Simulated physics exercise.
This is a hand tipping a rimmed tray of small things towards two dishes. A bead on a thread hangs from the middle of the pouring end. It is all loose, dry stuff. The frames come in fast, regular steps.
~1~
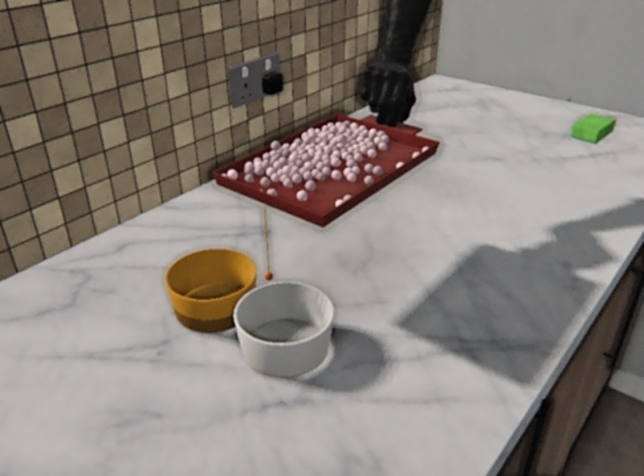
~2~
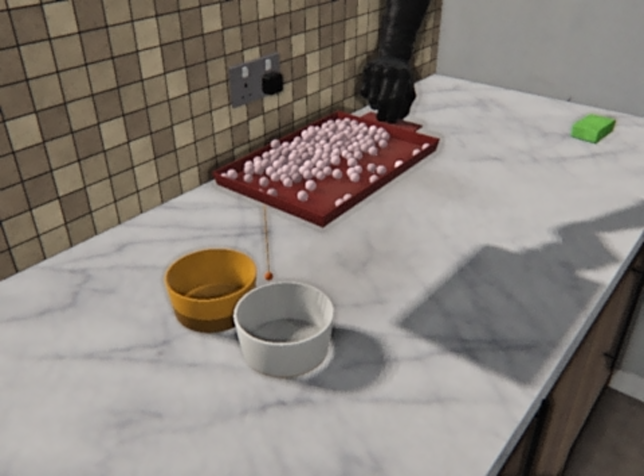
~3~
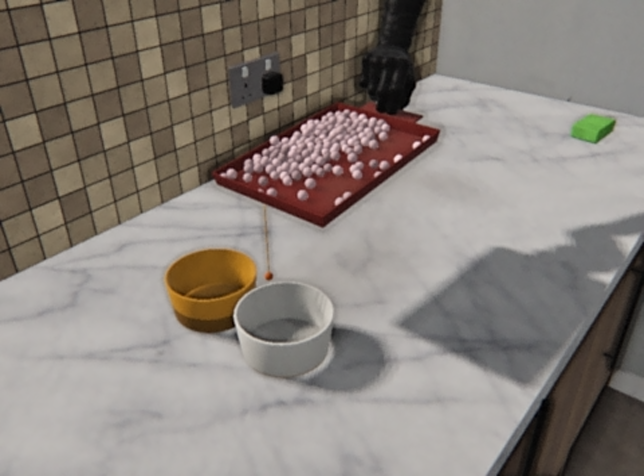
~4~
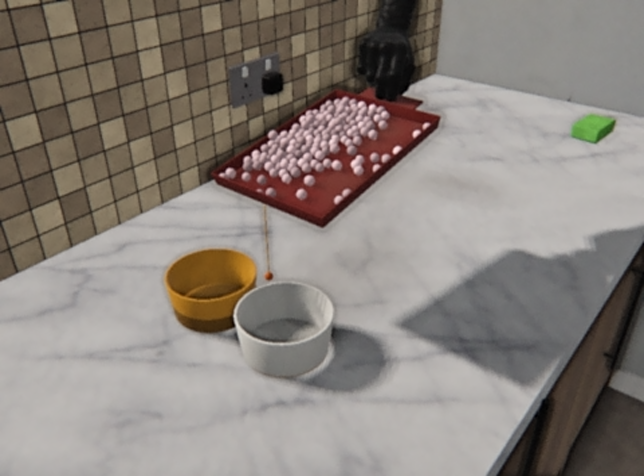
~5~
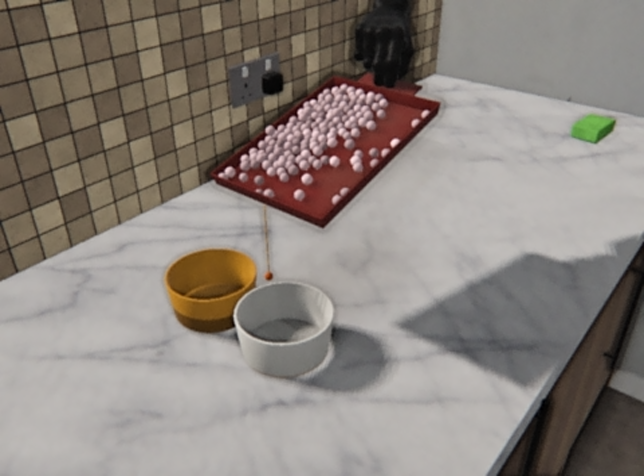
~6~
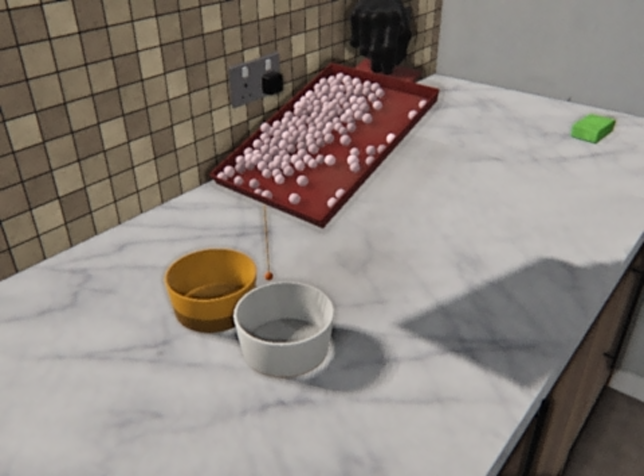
A dark hand at the far end of a red tray of small pale pink balls begins level, then slowly raises that end, while the near end stays low above the marble counter. As the tilt grows, the balls shift and spread; the orange and white dishes stay still.
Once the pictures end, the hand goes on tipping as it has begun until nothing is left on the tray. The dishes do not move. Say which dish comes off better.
Fuller: The right-hand dish.
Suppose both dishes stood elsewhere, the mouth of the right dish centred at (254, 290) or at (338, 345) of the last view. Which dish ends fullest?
The first try: Right. The second: The left-hand dish.
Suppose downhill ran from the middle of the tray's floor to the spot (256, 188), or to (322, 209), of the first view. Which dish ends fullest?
At the first place the left-hand dish, at the second the dish on the right.
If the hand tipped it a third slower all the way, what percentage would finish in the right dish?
Some 50 per cent.
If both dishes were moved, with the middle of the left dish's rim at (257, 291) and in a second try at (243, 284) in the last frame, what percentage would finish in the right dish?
About 10 and 20 per cent.
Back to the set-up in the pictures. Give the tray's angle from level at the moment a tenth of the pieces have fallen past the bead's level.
At about 65°.
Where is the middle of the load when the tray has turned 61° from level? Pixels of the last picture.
Around (266, 182).
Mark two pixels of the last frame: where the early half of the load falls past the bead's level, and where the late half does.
Around (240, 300) and then (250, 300).
Just after the last frame, tray tipped steeply; the larger part on the tray; just a few in the right dish; just a few in the left dish; just a few outside both; about a tenth in the air.
A moment on, tray tipped right over; roughly a quarter on the tray; roughly a quarter in the right dish; about a tenth in the left dish; roughly a quarter outside both; roughly a quarter in the air.
Further on, tray tipped past a quarter turn; roughly half in the right dish; roughly a quarter in the left dish; roughly a quarter outside both.
When it is over, tray tipped past a quarter turn; roughly half in the right dish; roughly a quarter in the left dish; roughly a quarter outside both.
